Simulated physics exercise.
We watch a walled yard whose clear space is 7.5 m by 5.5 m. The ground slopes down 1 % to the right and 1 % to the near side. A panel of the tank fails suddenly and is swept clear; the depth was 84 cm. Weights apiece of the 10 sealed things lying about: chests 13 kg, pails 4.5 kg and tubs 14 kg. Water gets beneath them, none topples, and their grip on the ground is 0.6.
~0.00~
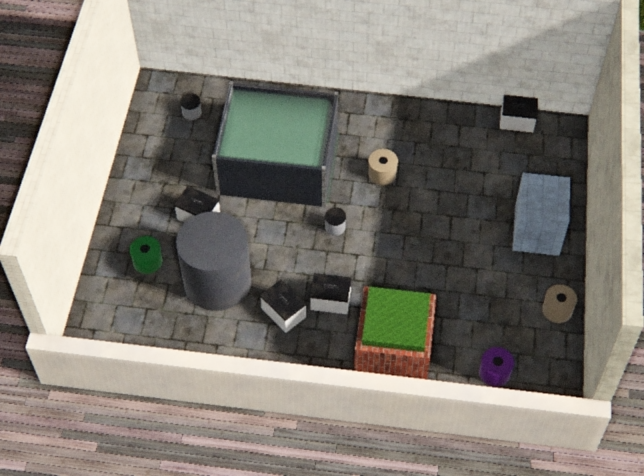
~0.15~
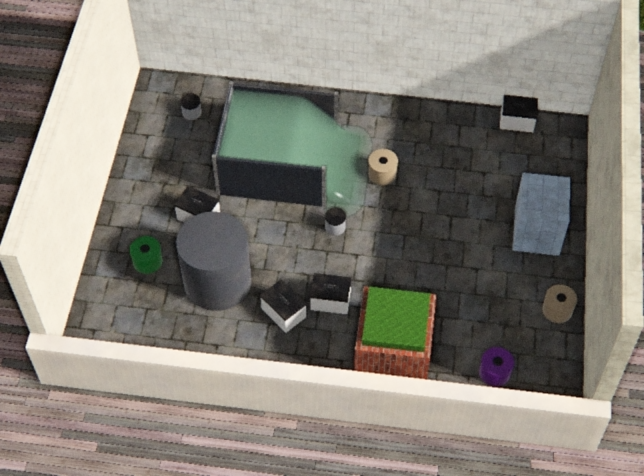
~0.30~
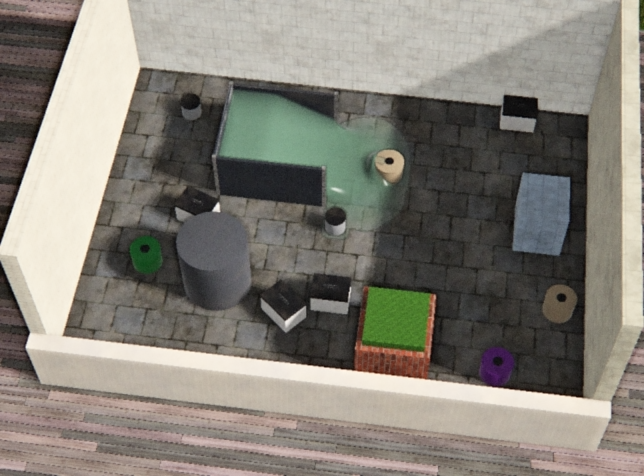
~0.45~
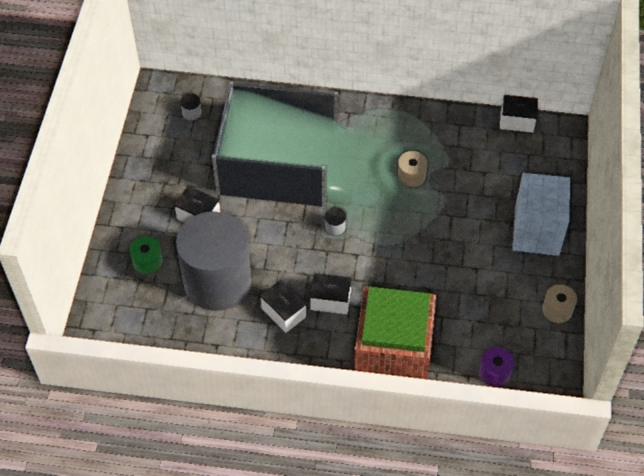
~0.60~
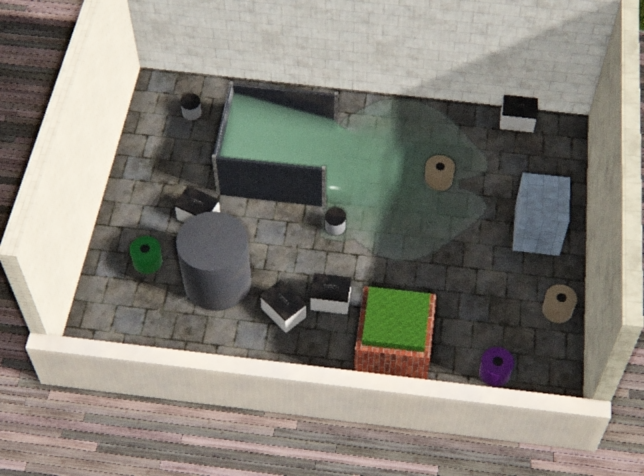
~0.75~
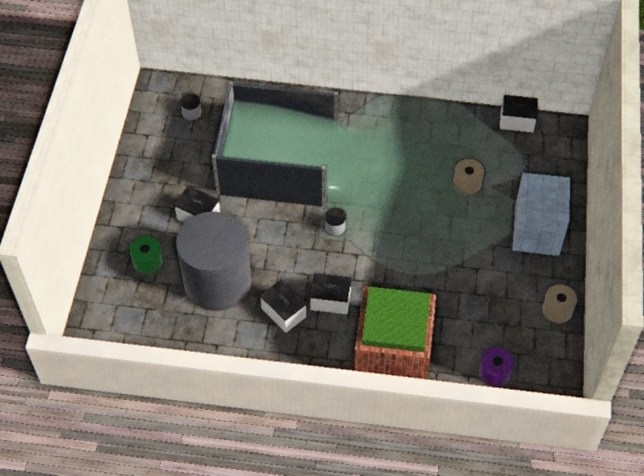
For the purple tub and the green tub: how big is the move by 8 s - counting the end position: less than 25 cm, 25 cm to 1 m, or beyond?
The purple tub ends far away, the green tub barely shifts.
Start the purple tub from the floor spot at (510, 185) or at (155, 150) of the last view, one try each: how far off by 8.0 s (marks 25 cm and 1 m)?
In turn: It is nudged along; it holds its place.
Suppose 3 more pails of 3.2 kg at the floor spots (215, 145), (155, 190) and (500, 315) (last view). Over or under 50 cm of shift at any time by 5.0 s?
In turn: Short of it, less, over.
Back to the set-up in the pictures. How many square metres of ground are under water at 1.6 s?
Roughly 18 m2.
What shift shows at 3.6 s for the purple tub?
About 50 cm.
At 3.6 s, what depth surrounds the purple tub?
Roughly 12 cm.
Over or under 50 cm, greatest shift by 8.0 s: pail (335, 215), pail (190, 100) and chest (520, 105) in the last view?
In turn: Under, less, past it.
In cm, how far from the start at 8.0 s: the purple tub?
About 200 cm.
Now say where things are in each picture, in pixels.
In the first picture, the purple tub at (498, 361) rests on the ground; the green tub at (145, 249) rests on the ground; water covers 2.3 m2; 0 of 10 have shifted.
In the second picture, the purple tub at (498, 361) rests on the ground; the green tub at (145, 249) rests on the ground; water covers 3.3 m2; 0 of 10 have shifted.
In the third picture, the purple tub at (498, 361), on the bottom; the green tub at (145, 249) rests on the ground; 4.5 m2 under water; 1 of 10 have shifted.
In the fourth picture, the purple tub at (498, 361), on the bottom; the green tub at (145, 249) rests on the ground; 6.1 m2 under water; 1 of 10 have shifted.
In the fifth picture, the purple tub at (498, 361), on the bottom; the green tub at (145, 249) rests on the ground; 8.1 m2 under water; 1 of 10 have shifted.
In the sixth picture, the purple tub at (498, 361) rests on the ground; the green tub at (145, 249) rests on the ground; 10.3 m2 under water; 1 of 10 have shifted.
After 1.6 s the purple tub is near (498, 361), 0.0 m from its start, aground; the green tub is near (145, 249), 0.0 m from its start, aground; 2 afloat.
After 3.6 s the purple tub is near (463, 366), 0.5 m from its start, afloat; the green tub is near (145, 249), 0.0 m from its start, aground; 4 afloat.
After 5.6 s the purple tub is near (460, 275), 1.4 m from its start, afloat; the green tub is near (145, 249), 0.0 m from its start, aground; 3 afloat.
After 8.0 s the purple tub is near (548, 262), 1.8 m from its start, afloat; the green tub is near (145, 249), 0.0 m from its start, aground; 3 afloat.
